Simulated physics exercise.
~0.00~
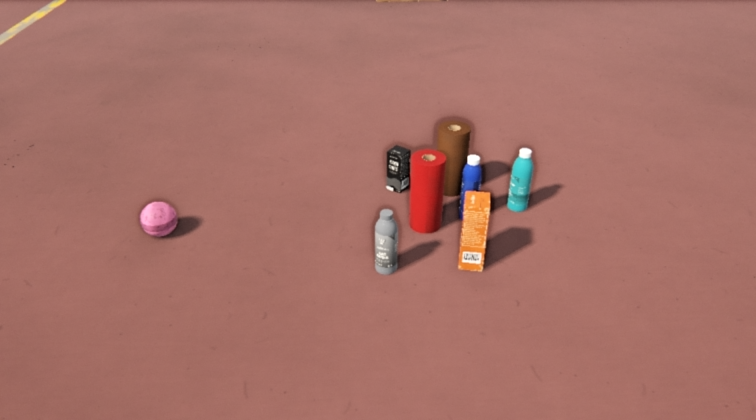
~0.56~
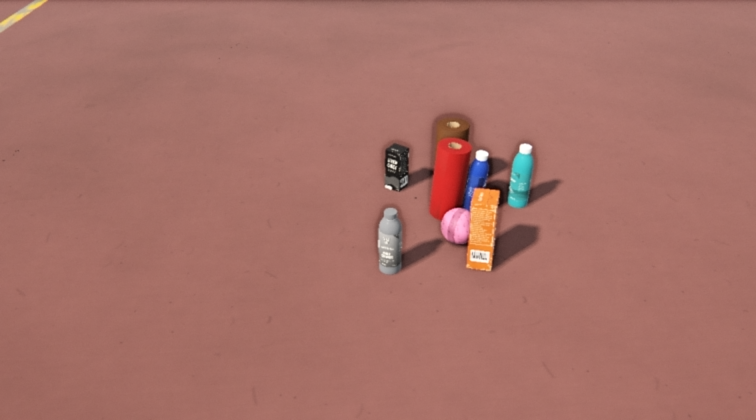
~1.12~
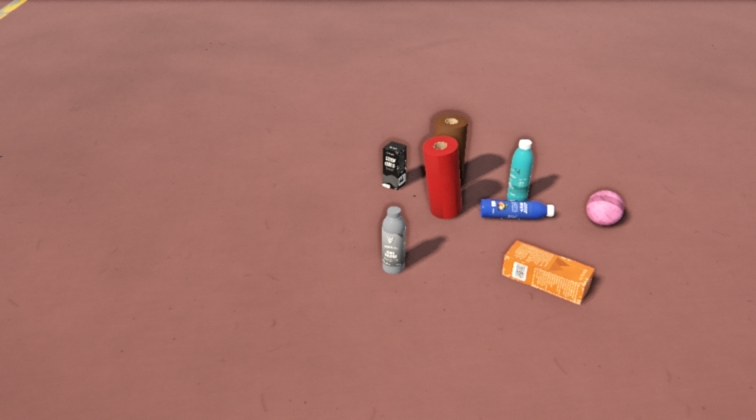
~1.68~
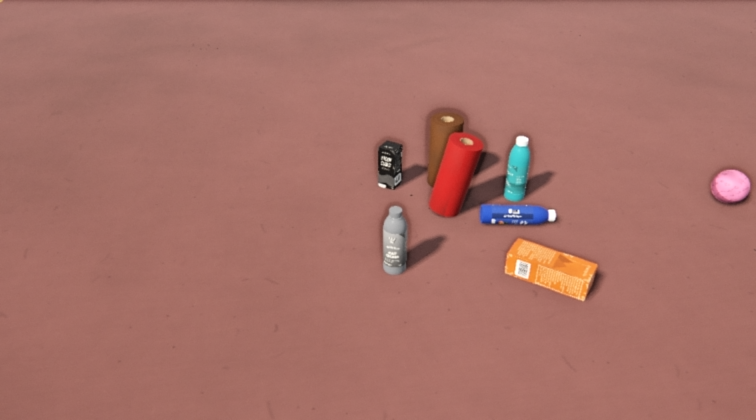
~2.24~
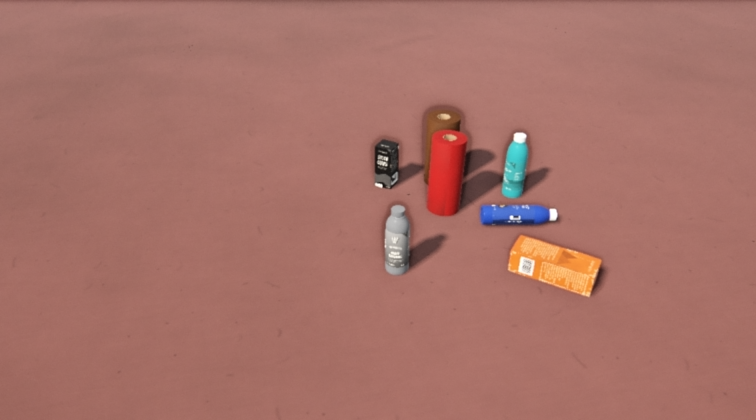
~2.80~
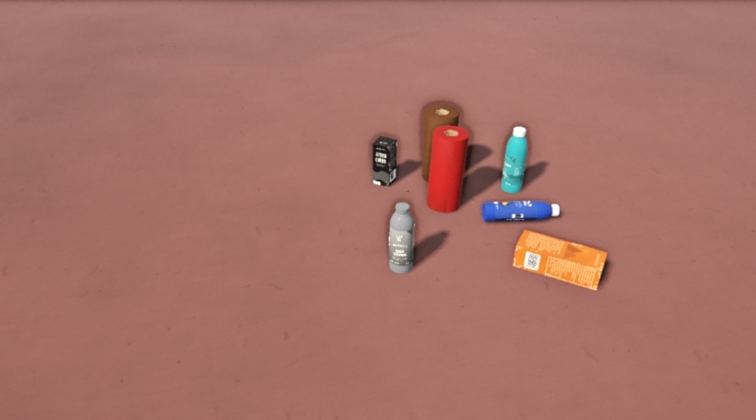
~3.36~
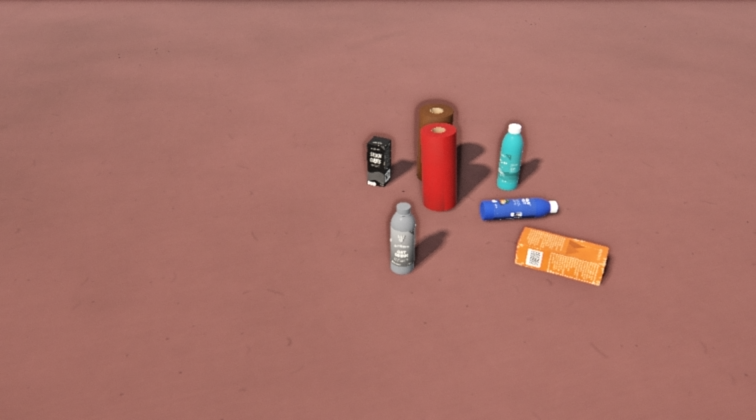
A pink ball rolls right through the group, knocking over an orange carton and blue bottle.
